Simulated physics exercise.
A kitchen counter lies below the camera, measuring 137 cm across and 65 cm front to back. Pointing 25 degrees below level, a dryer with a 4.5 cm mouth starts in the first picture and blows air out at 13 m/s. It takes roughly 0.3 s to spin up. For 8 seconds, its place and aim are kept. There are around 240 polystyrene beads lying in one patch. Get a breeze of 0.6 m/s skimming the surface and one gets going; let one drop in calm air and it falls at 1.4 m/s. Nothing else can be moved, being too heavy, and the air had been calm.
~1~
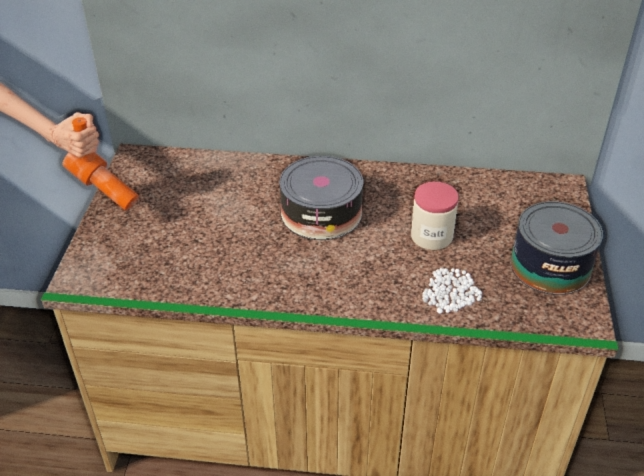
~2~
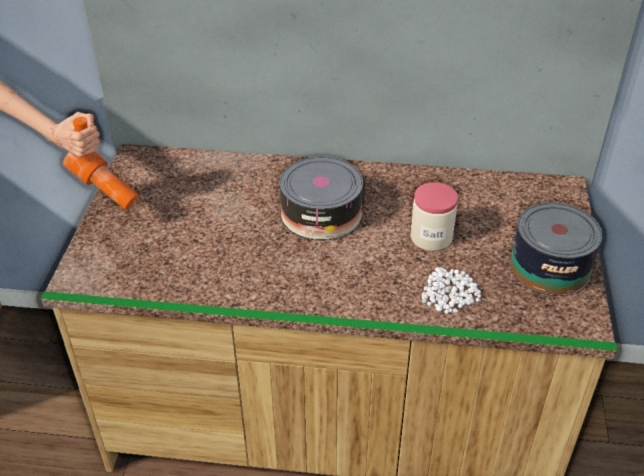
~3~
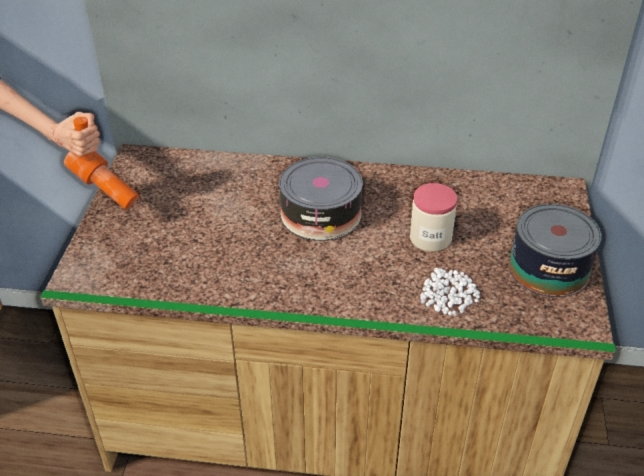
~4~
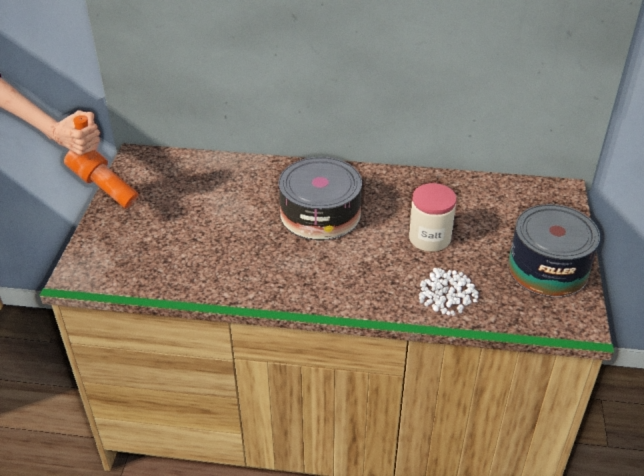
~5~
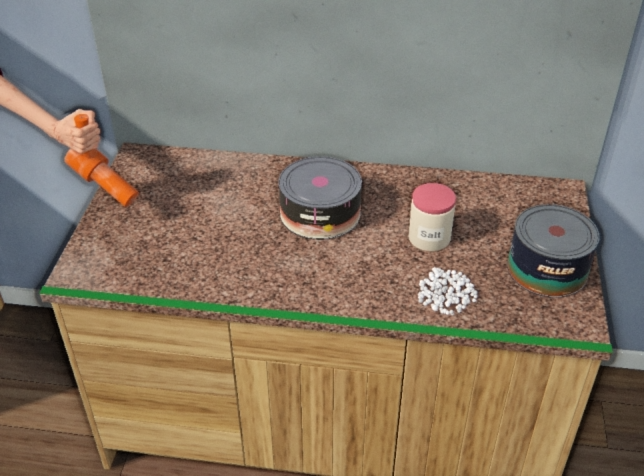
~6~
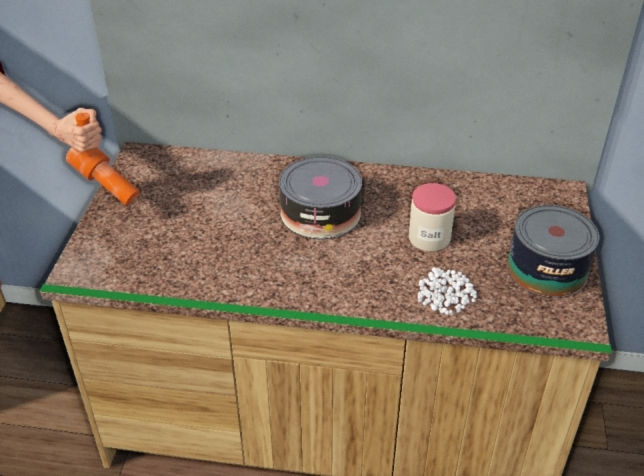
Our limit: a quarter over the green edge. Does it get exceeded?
I'm expecting the count past that edge to remain at or under a quarter.
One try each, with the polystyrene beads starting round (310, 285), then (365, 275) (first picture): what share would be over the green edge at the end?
70 %, 15 %.
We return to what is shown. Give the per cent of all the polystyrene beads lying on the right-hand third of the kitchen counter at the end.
About 0 percent.
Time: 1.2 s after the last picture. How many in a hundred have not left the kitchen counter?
Close to 2 in a hundred are still there at that time.
Then, 1.2 s after the last picture the count stands so, 7 % are over the green edge.
Then, 2.2 s after the last picture the count stands so, 7 % are over the green edge.
Then, 4.1 s after the last picture the count stands so, 7 % are over the green edge.
Then, 7.7 s after the last picture, at the end, 7 % are over the green edge.
